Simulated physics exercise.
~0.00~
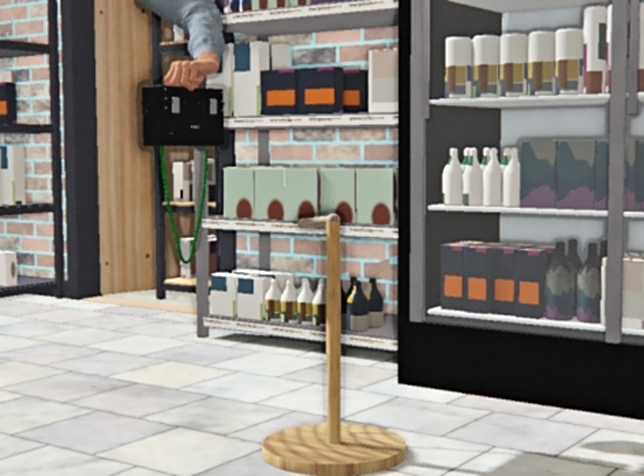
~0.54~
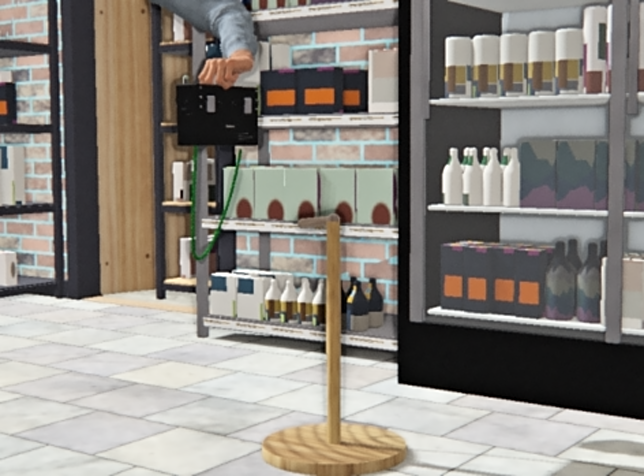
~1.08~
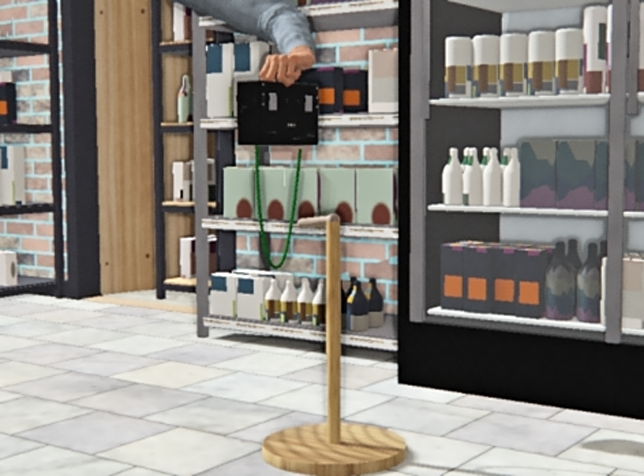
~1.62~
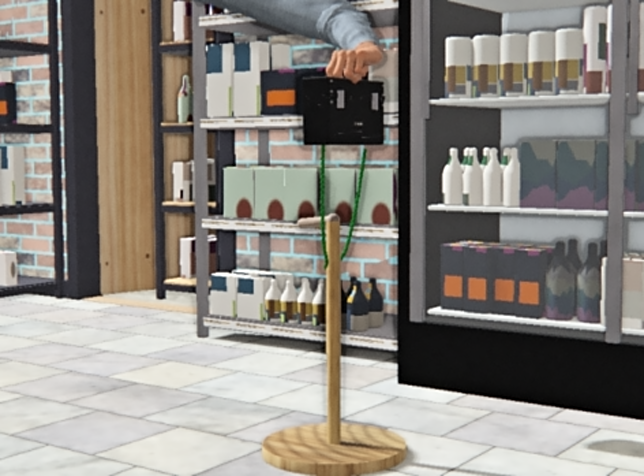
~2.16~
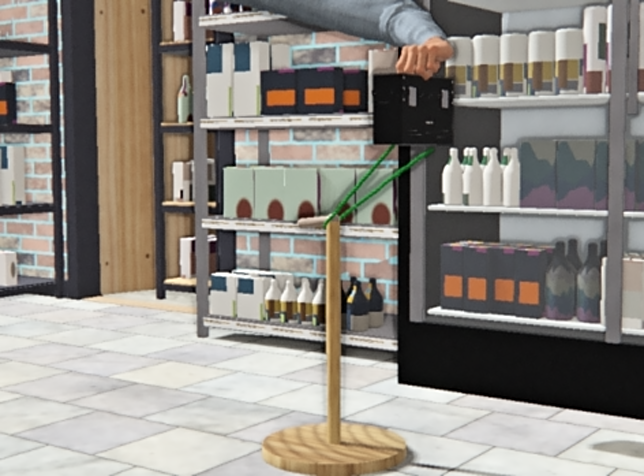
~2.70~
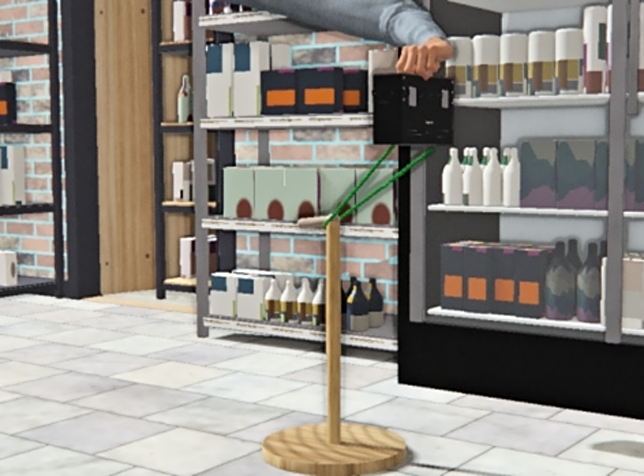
A black case with a green loop trailing beneath it hangs from a hand that reaches in from the top of a shop aisle. The hand carries it steadily to the right, past shelves of boxes and bottles, toward a wooden post with a short hook at its top. The case stays upright and passes above the post while the loop dangles low, level with the post's upper part. As the case moves beyond, the loop catches at the hook and pulls into taut, slanting lines. The hand stops, with the case held to the right of the post, caught by its loop.
